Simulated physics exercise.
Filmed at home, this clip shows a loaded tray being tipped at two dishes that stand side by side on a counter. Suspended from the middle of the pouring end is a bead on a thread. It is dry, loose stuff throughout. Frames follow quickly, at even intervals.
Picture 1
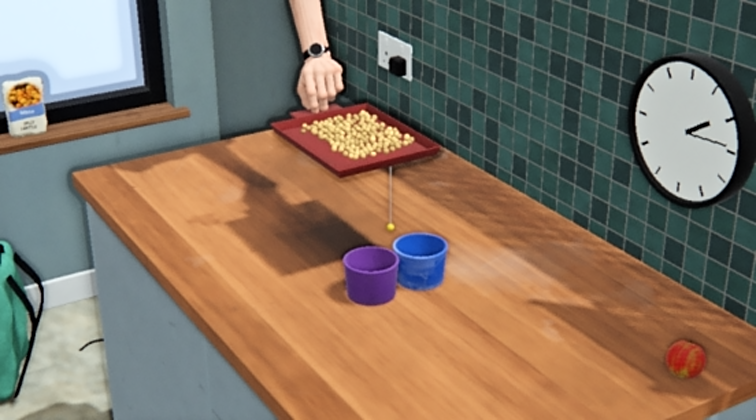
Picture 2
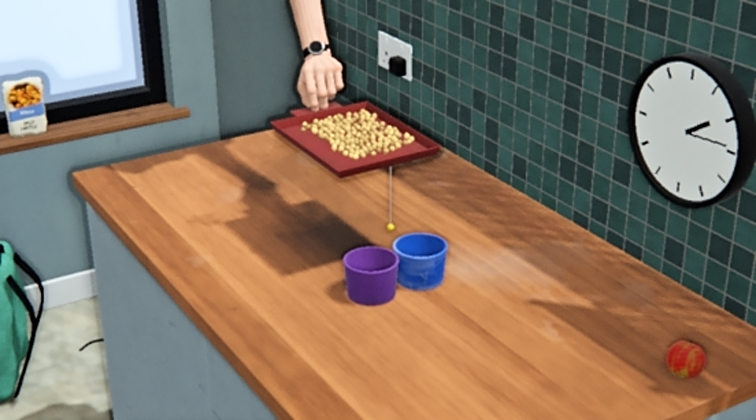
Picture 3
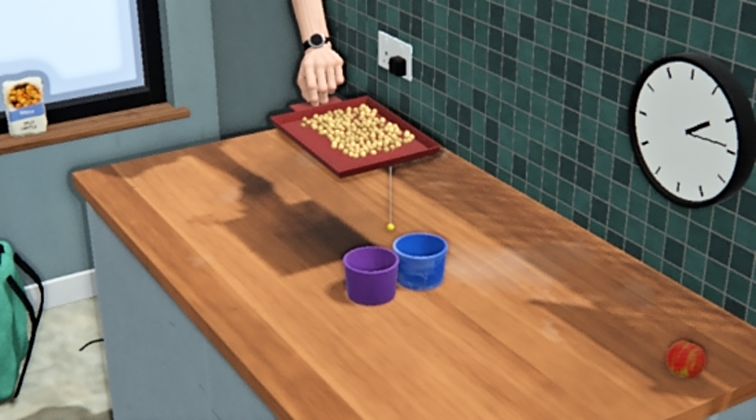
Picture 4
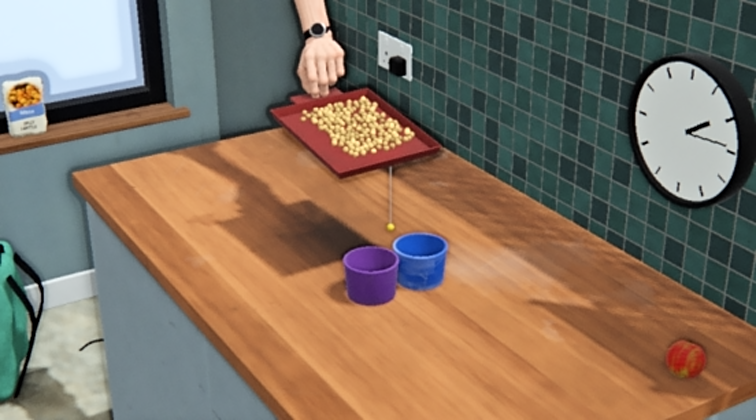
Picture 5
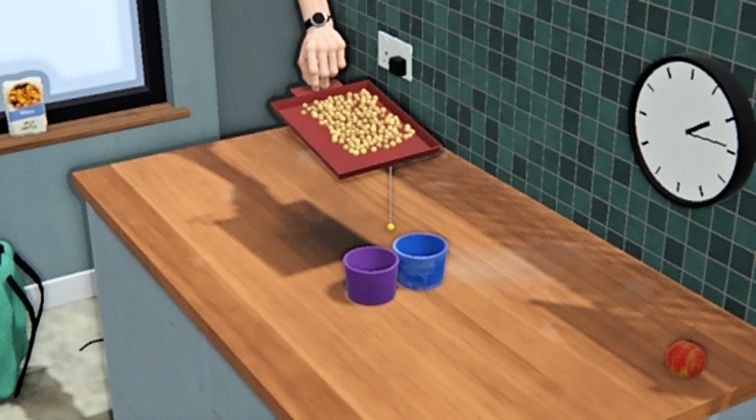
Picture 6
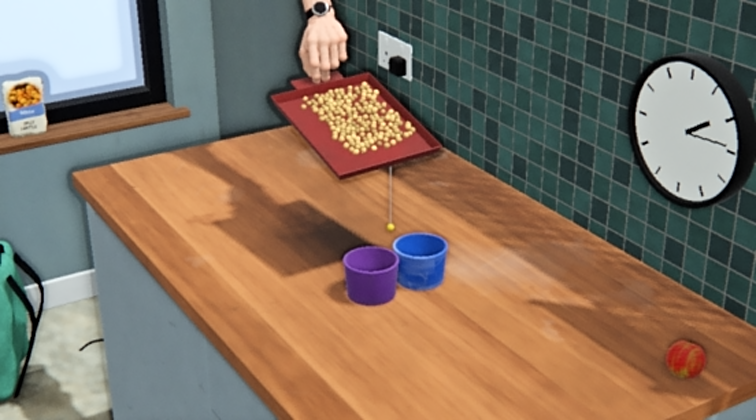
A red tray of dried chickpeas, held by a hand wearing a watch, was level at first, then its handle end rose gradually, tilting it toward purple and blue dishes on the wooden counter.
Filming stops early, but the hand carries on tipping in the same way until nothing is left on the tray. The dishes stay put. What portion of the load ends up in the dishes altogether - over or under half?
Over.
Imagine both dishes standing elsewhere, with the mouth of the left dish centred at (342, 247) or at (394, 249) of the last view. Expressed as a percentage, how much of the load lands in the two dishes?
First placement: Some 10 %; second placement: Some 50 %.
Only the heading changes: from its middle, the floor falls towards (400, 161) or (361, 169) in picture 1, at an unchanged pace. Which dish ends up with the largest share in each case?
Taking them in order: Right side, followed by left side.
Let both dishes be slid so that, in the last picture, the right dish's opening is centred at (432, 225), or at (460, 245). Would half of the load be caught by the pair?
Result, first place: Not as much as half; second place: Not as much as half.
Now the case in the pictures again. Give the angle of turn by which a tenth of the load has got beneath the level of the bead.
Somewhere near 80 degrees, I'd say.
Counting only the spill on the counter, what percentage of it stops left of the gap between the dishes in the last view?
It comes to about 60 percent.
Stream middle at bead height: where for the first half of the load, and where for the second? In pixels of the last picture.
Near (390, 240) to start, and near (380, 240) afterwards.
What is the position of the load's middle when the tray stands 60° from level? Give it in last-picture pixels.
Somewhere about (381, 154).
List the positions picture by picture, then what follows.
In the first frame, corners of the pouring end at (340, 169) and (436, 146), level; middle of the load at (359, 135), dried chickpeas; left dish at (385, 284); right dish at (434, 269); bead on its thread at (390, 227).
In the second frame, corners of the pouring end at (340, 169) and (436, 146), level; middle of the load at (359, 134).
In the third frame, corners of the pouring end at (340, 170) and (437, 145), tipped barely, lowest at the left corner; middle of the load at (359, 131).
In the fourth frame, corners of the pouring end at (340, 170) and (437, 145), tipped a little, lowest at the left corner; middle of the load at (359, 127).
In the fifth frame, corners of the pouring end at (341, 171) and (437, 145), tipped a little, lowest at the left corner; middle of the load at (359, 122).
In the sixth frame, corners of the pouring end at (341, 172) and (437, 145), tipped clearly, lowest at the left corner; middle of the load at (360, 118); left dish at (385, 284); right dish at (434, 269).
Soon, tray tipped steeply; nearly all on the tray; a stray few in the left dish; a small part in the air.
A while on, tray tipped past a quarter turn; about a quarter on the tray; about a quarter in the left dish; a small part in the right dish; a stray few outside both; about half in the air.
Towards the end, tray tipped past a quarter turn; about half in the left dish; about a third in the right dish; about a quarter outside both.
Finally, tray tipped past a quarter turn; about half in the left dish; about a third in the right dish; about a quarter outside both.
